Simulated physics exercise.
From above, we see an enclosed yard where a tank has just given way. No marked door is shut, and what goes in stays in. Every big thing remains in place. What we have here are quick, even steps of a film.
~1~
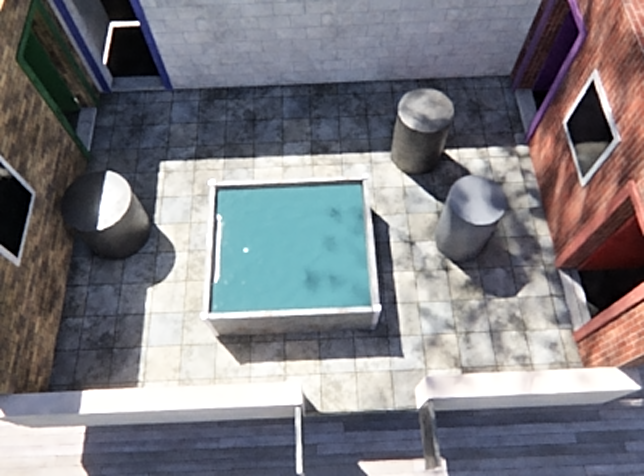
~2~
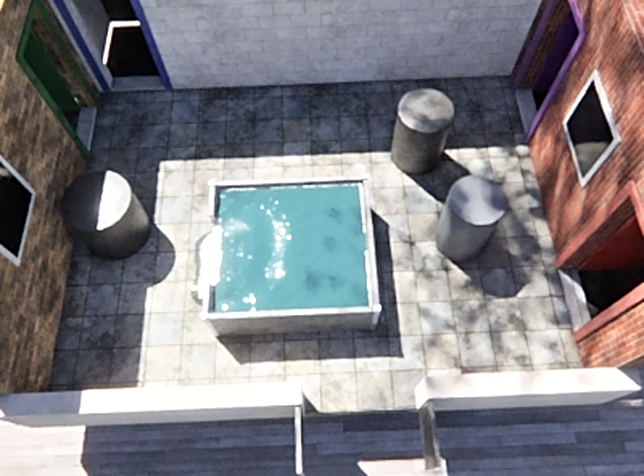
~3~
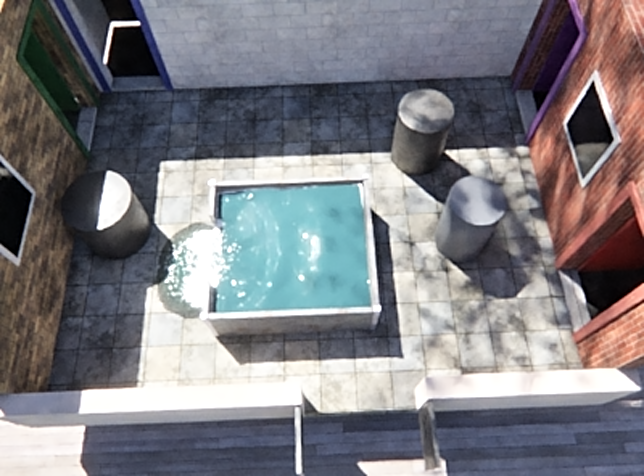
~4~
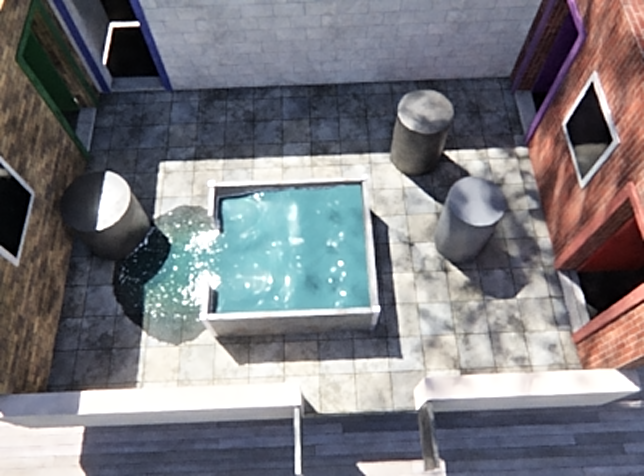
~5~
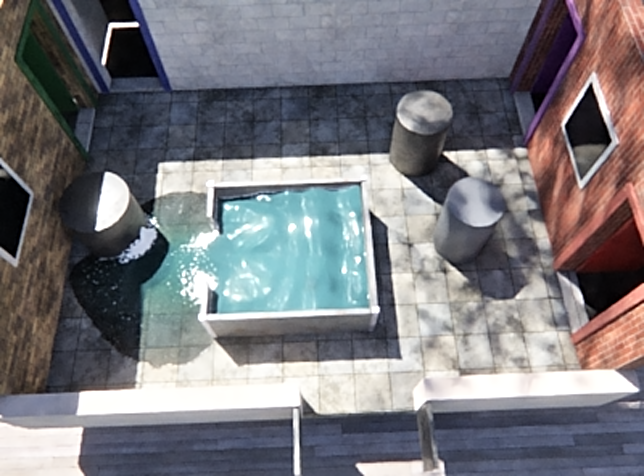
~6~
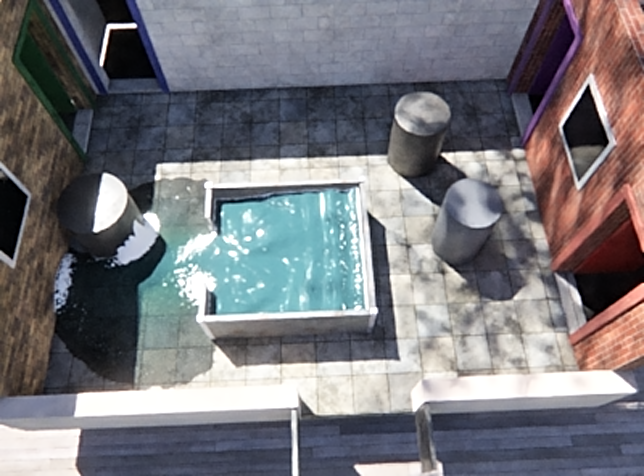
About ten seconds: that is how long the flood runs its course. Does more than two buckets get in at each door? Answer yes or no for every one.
Red door: Yes, purple door: No, blue door: Yes, green door: Yes.
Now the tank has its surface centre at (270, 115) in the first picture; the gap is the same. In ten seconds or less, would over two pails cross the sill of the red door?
As far as I can tell, red stays within limits.
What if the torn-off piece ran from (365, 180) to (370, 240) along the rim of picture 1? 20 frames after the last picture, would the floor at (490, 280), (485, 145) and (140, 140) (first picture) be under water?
Log: Point 1 inundated; point 2 inundated; point 3 unreached.
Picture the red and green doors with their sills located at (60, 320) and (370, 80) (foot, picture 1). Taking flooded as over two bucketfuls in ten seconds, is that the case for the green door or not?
One by one: The green one takes less.
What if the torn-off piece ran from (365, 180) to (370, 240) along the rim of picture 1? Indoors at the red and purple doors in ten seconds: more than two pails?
One by one: The red one floods, the purple one passes that mark.
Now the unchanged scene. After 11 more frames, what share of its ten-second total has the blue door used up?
Close to 0 %.
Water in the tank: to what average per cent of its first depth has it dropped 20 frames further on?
It works out to roughly 42 %.
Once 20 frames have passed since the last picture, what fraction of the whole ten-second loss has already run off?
Estimated share: Close to 10 %.
A moment on, water covers 25 % of the floor; the red door not reached, the purple door not reached, the blue door not reached, the green door not reached.
Next, water covers 35 % of the floor; the red door not reached, the purple door not reached, the blue door wet at the sill, nothing in, the green door wet at the sill, nothing in.
Then, water covers 50 % of the floor; the red door not reached, the purple door not reached, the blue door over two buckets in, the green door under two buckets in.
Later, water covers 75 % of the floor; the red door over two buckets in, the purple door not reached, the blue door far over two buckets in, the green door over two buckets in.
In the end, water covers 95 % of the floor; the red door far over two buckets in, the purple door wet at the sill, nothing in, the blue door far over two buckets in, the green door over two buckets in.
